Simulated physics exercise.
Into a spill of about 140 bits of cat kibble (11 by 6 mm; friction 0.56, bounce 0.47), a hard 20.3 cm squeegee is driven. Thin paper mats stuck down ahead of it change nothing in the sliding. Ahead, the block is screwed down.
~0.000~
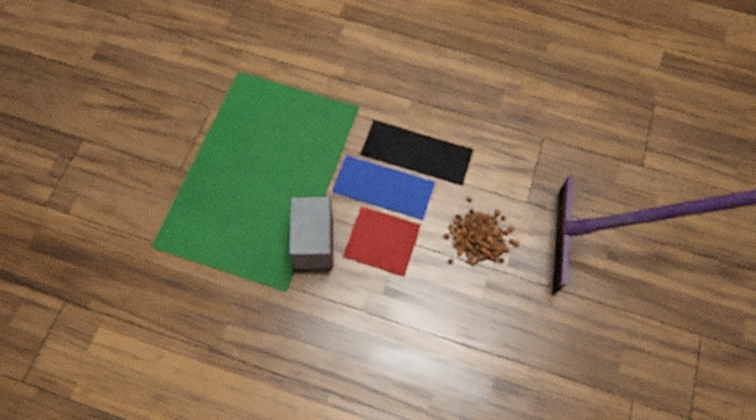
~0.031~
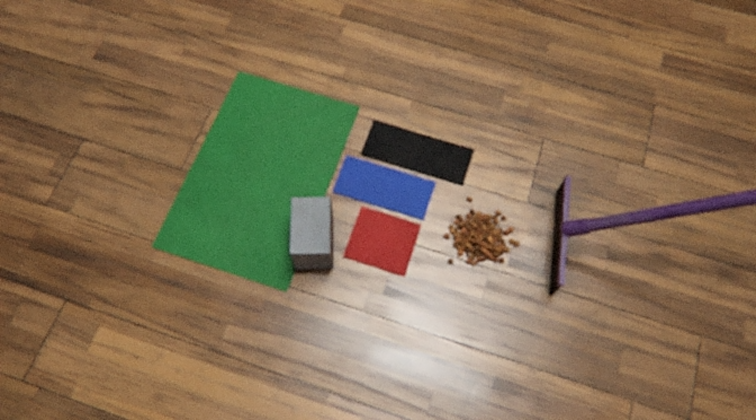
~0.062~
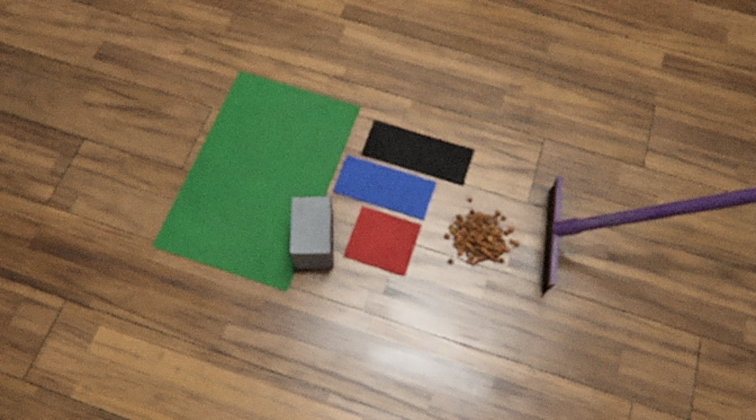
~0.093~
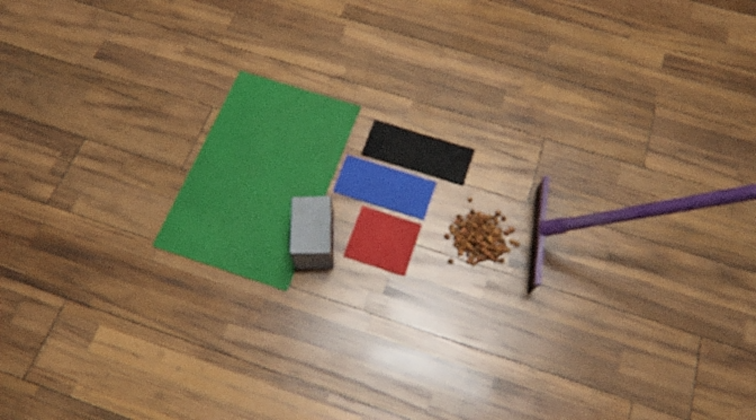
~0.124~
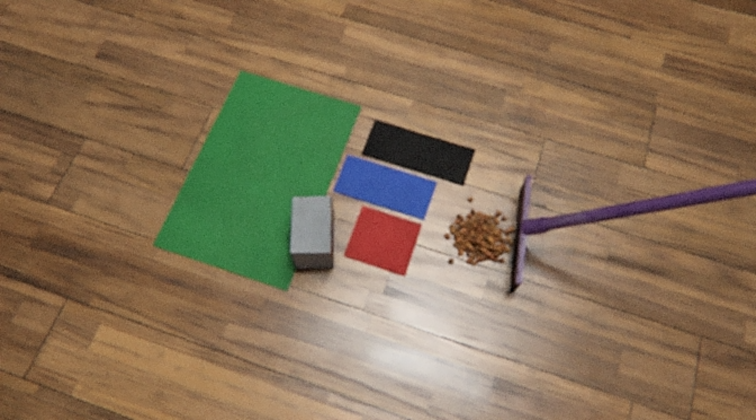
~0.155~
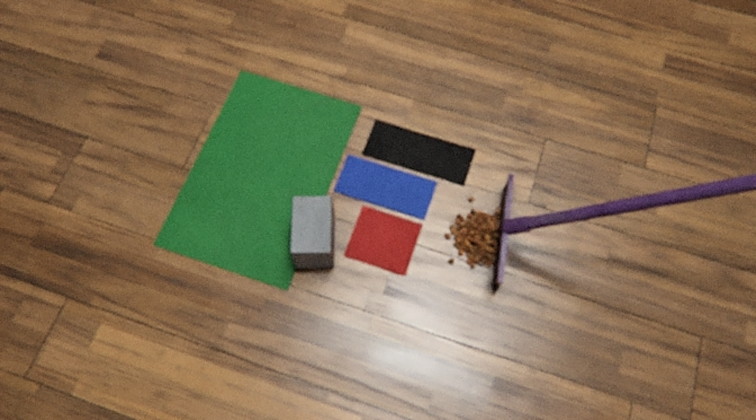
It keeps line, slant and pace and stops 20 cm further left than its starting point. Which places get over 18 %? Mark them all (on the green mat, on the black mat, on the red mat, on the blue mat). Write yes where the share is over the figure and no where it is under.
Green mat: No; black mat: No; red mat: Yes; blue mat: Yes.
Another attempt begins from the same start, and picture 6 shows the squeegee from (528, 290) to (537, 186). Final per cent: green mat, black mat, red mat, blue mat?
In per cent: Green mat 0, black mat 0, red mat 25, blue mat 10.
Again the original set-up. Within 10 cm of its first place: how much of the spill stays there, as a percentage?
Roughly 0 per cent.
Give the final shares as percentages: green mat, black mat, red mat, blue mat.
Result: Green mat = 0; black mat = 5; red mat = 40; blue mat = 25.
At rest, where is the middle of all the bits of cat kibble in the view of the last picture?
Centre point: Approx. (400, 227) px.
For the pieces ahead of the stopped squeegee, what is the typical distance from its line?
My estimate is near 8 cm.
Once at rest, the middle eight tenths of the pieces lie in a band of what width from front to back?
Close to 16 cm from front to back.
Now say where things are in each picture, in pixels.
In the first frame, squeegee from (563, 284) to (569, 181); moved 0.0 cm; pieces shifted so far, 0; middle of the spill at (477, 234); red mat at (382, 241); blue mat at (384, 187); black mat at (417, 152); green mat at (261, 174); block at (310, 225).
In the second frame, squeegee from (560, 284) to (566, 181); moved 0.5 cm; pieces shifted so far, 0; middle of the spill at (477, 234).
In the third frame, squeegee from (551, 284) to (558, 181); moved 2.0 cm; pieces shifted so far, 0; middle of the spill at (477, 234).
In the fourth frame, squeegee from (537, 283) to (545, 180); moved 4.5 cm; pieces shifted so far, 0; middle of the spill at (477, 234).
In the fifth frame, squeegee from (518, 283) to (528, 180); moved 7.6 cm; pieces shifted so far, 2; middle of the spill at (478, 234).
In the sixth frame, squeegee from (499, 282) to (510, 179); moved 10.8 cm; pieces shifted so far, 64; middle of the spill at (482, 234); red mat at (384, 240); blue mat at (386, 187); black mat at (419, 152); green mat at (263, 173); block at (311, 224). Its speed is about 1.03 m/s, heading 16 degrees towards the viewer.
Then, at 0.28 s, squeegee 21 cm from its start, spill 16 cm wide; red mat 10 %, blue mat 15 %, off the mats 75 %.
After 0.40 s, squeegee 21 cm from its start, spill 20 cm wide; red mat 45 %, blue mat 30 %, black mat 5 %, off the mats 25 %.
After 0.50 s, squeegee 21 cm from its start, spill 21 cm wide; red mat 45 %, blue mat 25 %, black mat 5 %, off the mats 25 %.
At rest (1.0 s), red mat 40 %, blue mat 25 %, black mat 5 %, green mat 0 %, off the mats 30 %.
